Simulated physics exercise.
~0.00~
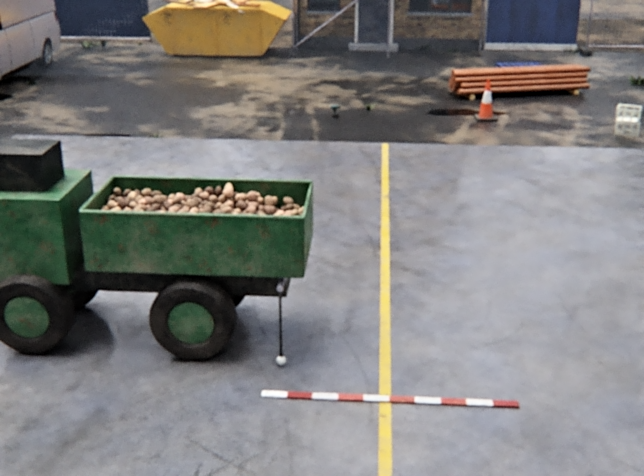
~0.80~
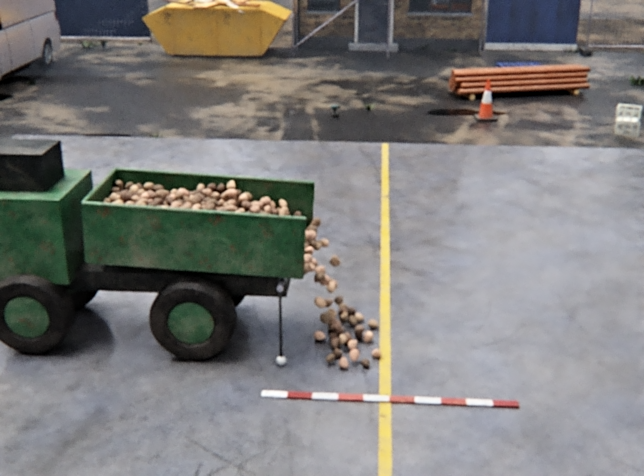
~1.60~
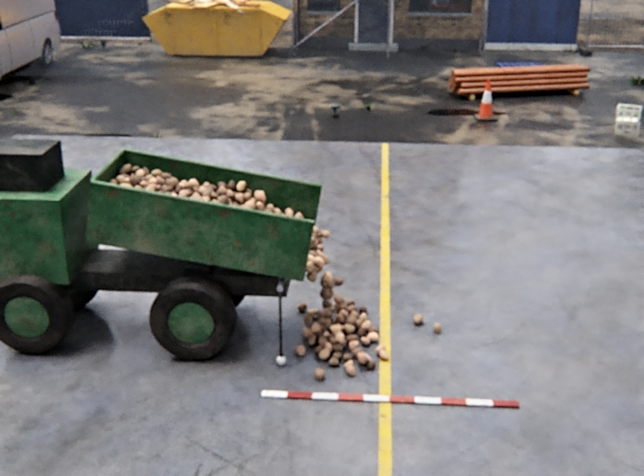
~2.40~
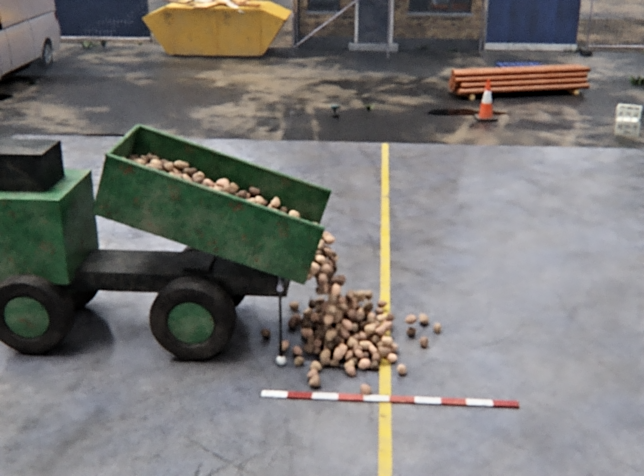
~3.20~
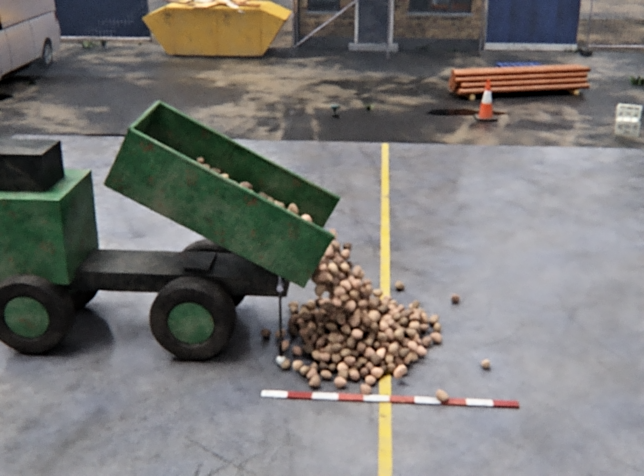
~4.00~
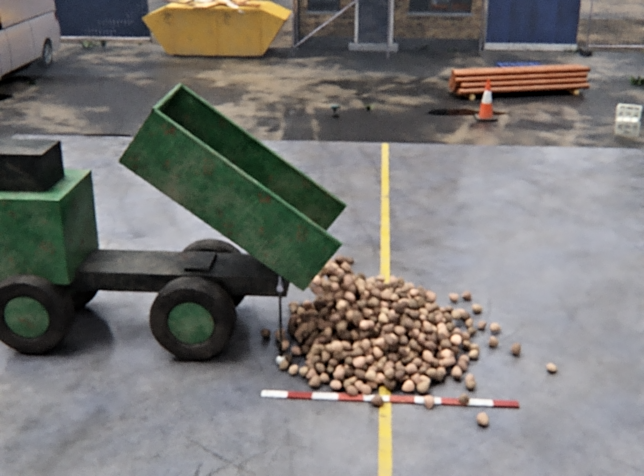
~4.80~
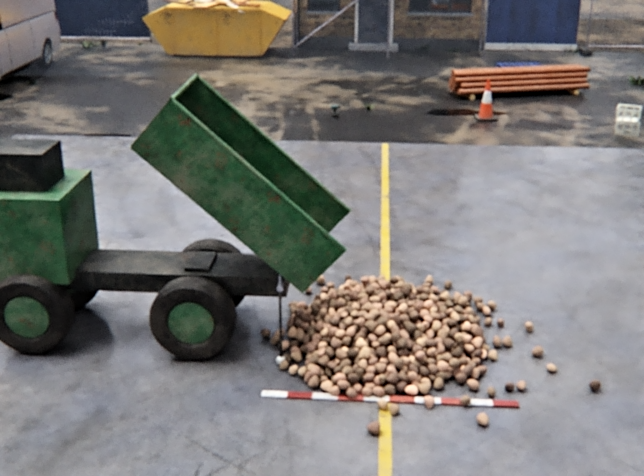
In a paved yard with a yellow skip behind, a green tipping trailer gradually raises its bed, spilling rounded brown stones onto the ground at right until it is empty, leaving a broad heap spread across a yellow line, with a few stones scattered farther right.
